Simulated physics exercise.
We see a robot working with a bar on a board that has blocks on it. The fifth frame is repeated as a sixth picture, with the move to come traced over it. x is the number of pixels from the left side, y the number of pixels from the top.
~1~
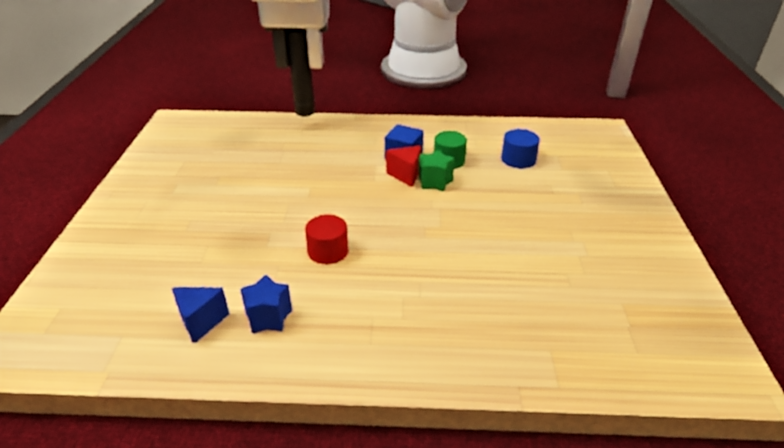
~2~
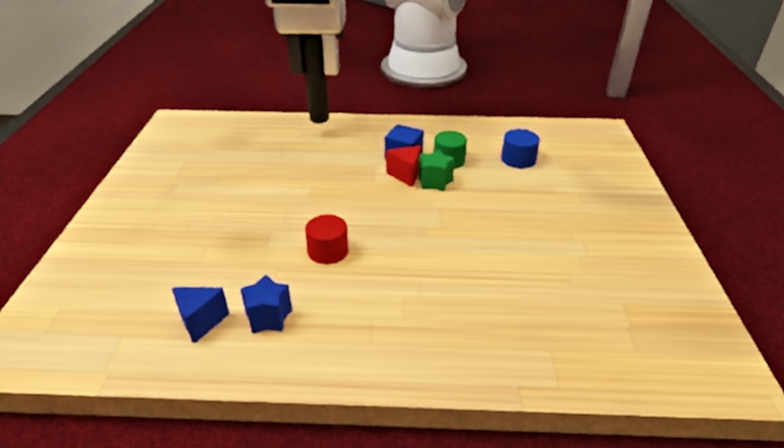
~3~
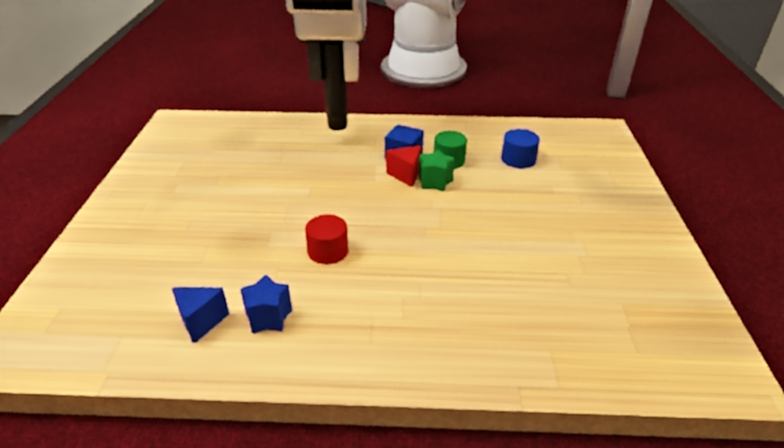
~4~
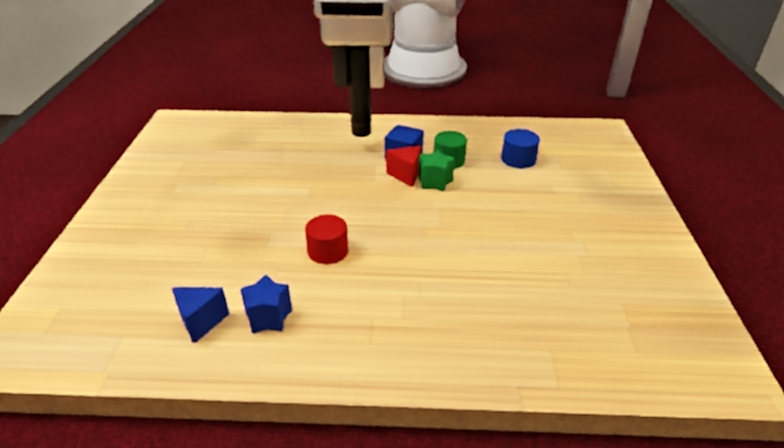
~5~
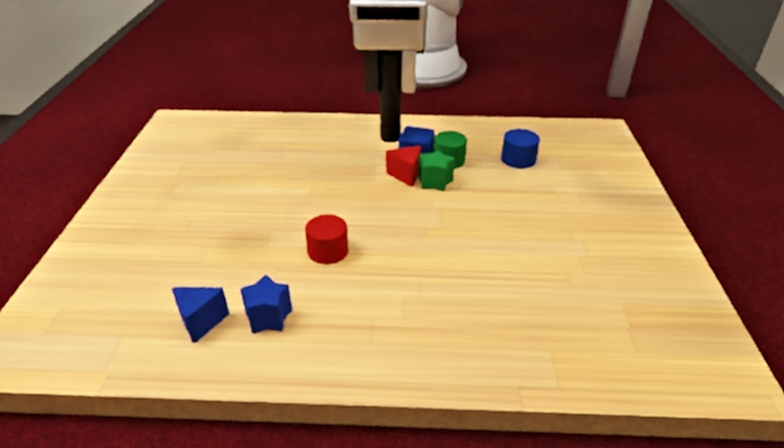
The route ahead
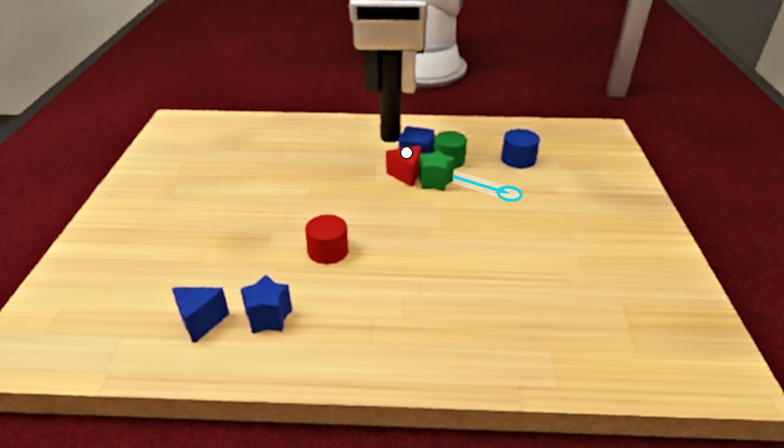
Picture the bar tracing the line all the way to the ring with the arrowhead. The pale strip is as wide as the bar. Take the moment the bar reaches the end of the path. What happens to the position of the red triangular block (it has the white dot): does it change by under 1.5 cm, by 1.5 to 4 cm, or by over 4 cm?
The answer will be the short band, under 1.5 cm.
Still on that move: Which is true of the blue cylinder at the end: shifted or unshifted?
That block slides.
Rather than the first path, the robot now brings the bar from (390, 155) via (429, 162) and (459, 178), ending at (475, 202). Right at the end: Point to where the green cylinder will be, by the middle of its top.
The middle of its top is at (513, 141).
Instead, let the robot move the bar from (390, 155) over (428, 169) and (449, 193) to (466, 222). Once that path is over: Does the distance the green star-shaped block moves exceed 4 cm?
Yes
Path on the board, from (390, 155) to (510, 194); the dot is on the red triangular block.
The first path, step by step. One third of the way, bar (429, 151); red triangular block (410, 154), turned 35° clockwise; blue four-sided block (453, 139), turned 50° anticlockwise; green star-shaped block (439, 160), turned 15° anticlockwise; green cylinder (488, 137).
Two thirds of the way, bar (470, 164); red triangular block (410, 154), turned 40° clockwise; blue four-sided block (485, 146), turned 80° anticlockwise; green star-shaped block (452, 167), turned 65° clockwise; green cylinder (504, 133); blue cylinder (538, 133).
At the end, bar (512, 176); red triangular block (410, 154), turned 40° clockwise; blue four-sided block (485, 146), turned 85° anticlockwise; green star-shaped block (453, 167), turned 70° clockwise; green cylinder (504, 133); blue cylinder (538, 133).
